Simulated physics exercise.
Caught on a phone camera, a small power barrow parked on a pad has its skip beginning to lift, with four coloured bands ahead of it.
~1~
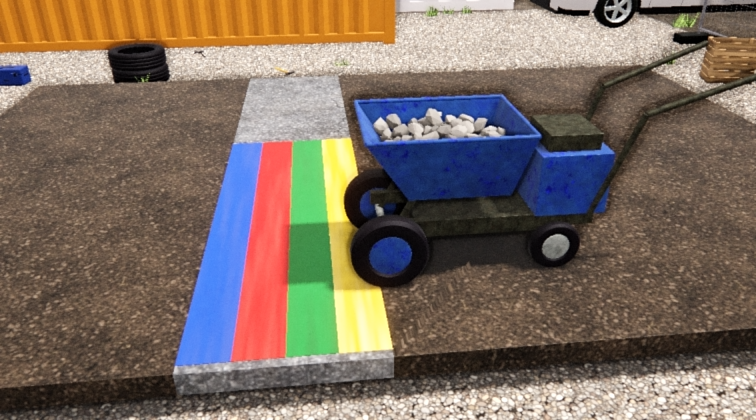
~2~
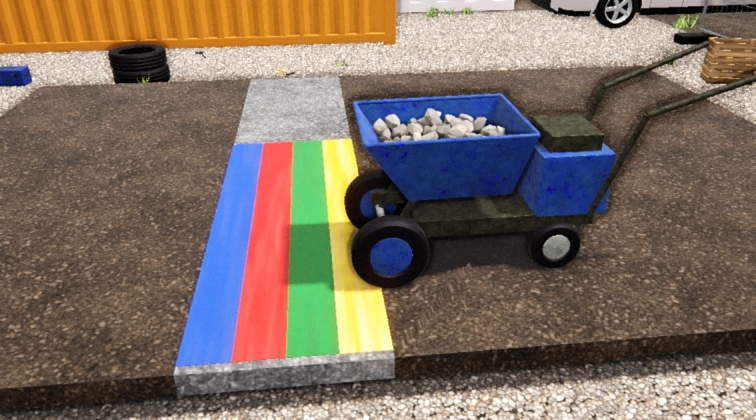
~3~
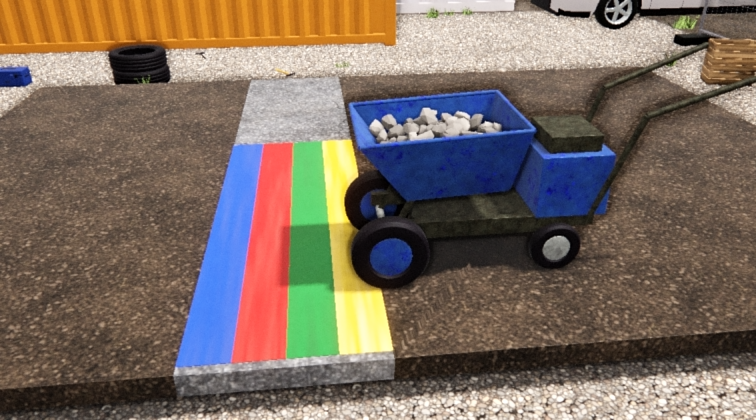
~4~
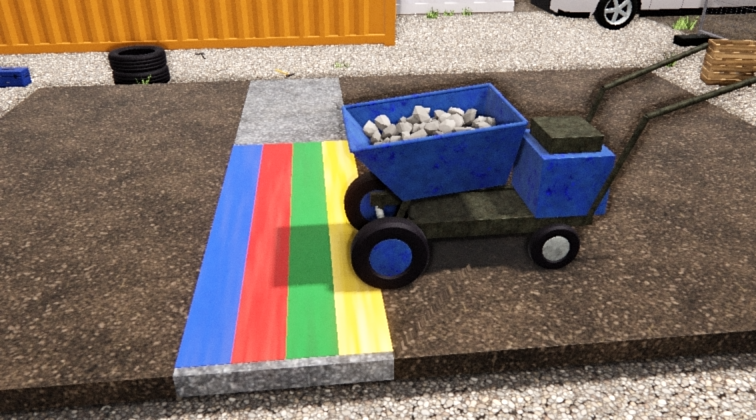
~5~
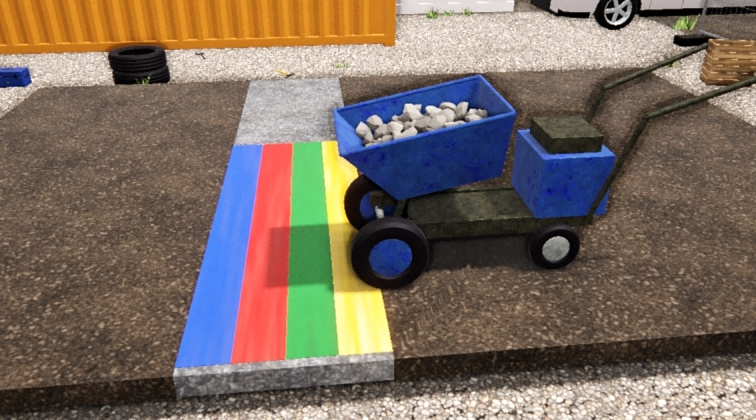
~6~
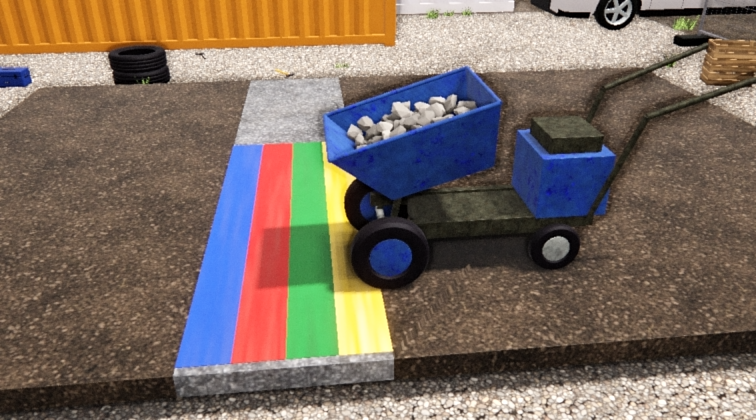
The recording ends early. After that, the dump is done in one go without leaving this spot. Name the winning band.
The blue band.
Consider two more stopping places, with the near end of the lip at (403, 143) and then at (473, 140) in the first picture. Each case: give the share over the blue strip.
Roughly 20 per cent at the first spot and 10 per cent at the second.
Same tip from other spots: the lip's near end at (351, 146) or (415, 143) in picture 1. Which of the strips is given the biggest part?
Result, place 1: The blue strip; place 2: Red.
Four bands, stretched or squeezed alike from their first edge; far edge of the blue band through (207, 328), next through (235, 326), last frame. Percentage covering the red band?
Near 10 and then 0 in a hundred.
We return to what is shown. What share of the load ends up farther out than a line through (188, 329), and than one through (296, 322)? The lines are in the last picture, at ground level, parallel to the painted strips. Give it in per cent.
Around 30 per cent for the first, and 90 per cent for the second.
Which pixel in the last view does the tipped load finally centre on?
Near (227, 263).
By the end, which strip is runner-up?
It is the red one.
Soon after the last picture, skip tipped steeply; all in the skip.
A little later, skip tipped right over; most in the skip; a small part over the red strip; a small part over the blue strip; a stray few off the paint.
Later still, skip tipped right over; a small part in the skip; about a quarter over the red strip; about a third over the blue strip; about a quarter off the paint.
At rest, skip tipped right over; a small part in the skip; none over the yellow strip; none over the green strip; about a quarter over the red strip; about half over the blue strip; about a quarter off the paint.
